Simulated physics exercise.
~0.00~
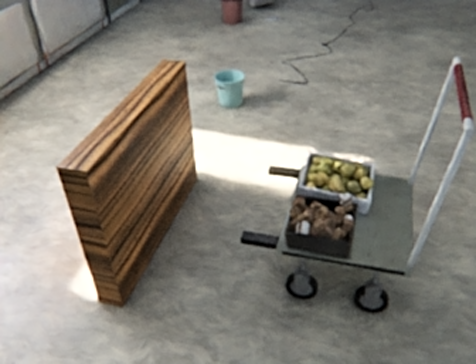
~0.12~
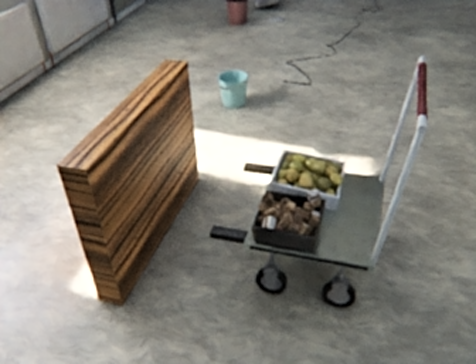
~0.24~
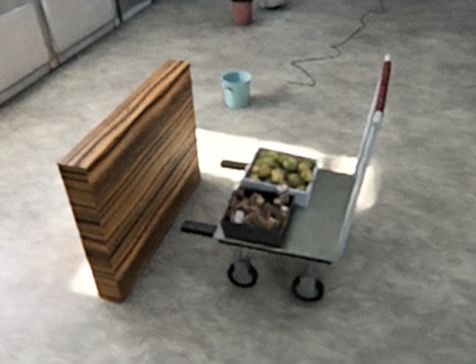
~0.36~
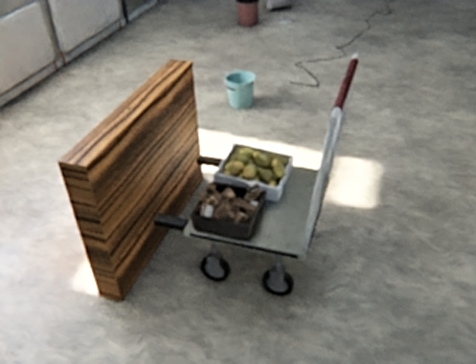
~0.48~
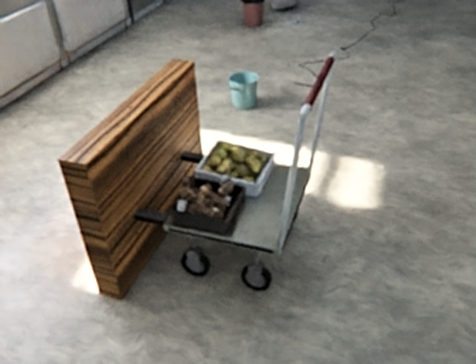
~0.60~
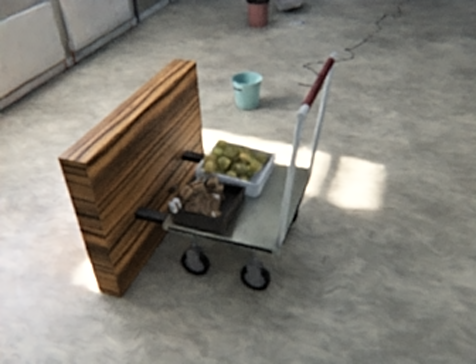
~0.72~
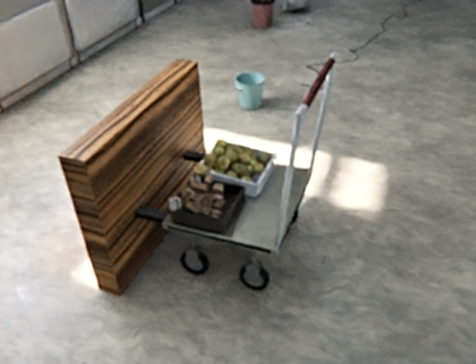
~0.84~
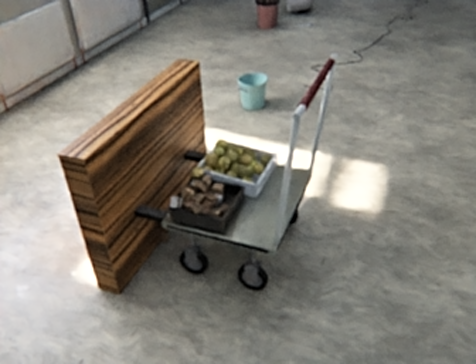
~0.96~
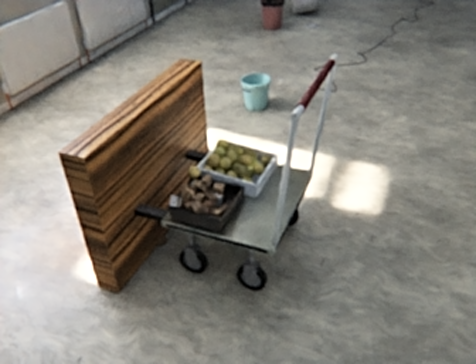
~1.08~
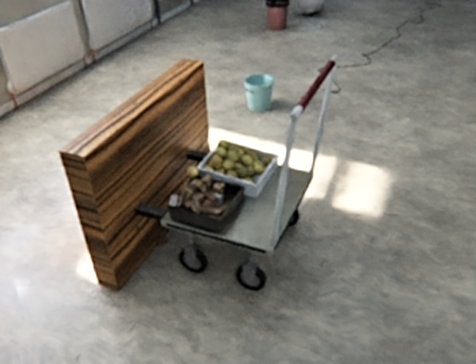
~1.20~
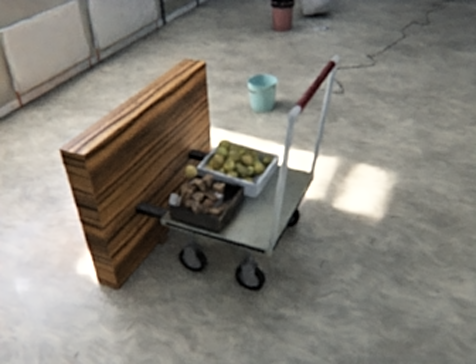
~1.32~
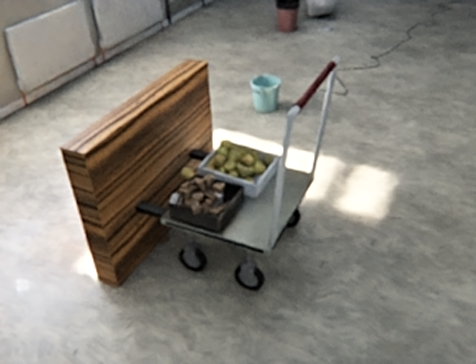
A trolley carrying two crates of goods rolls left, stops against a wooden wall and stays upright.
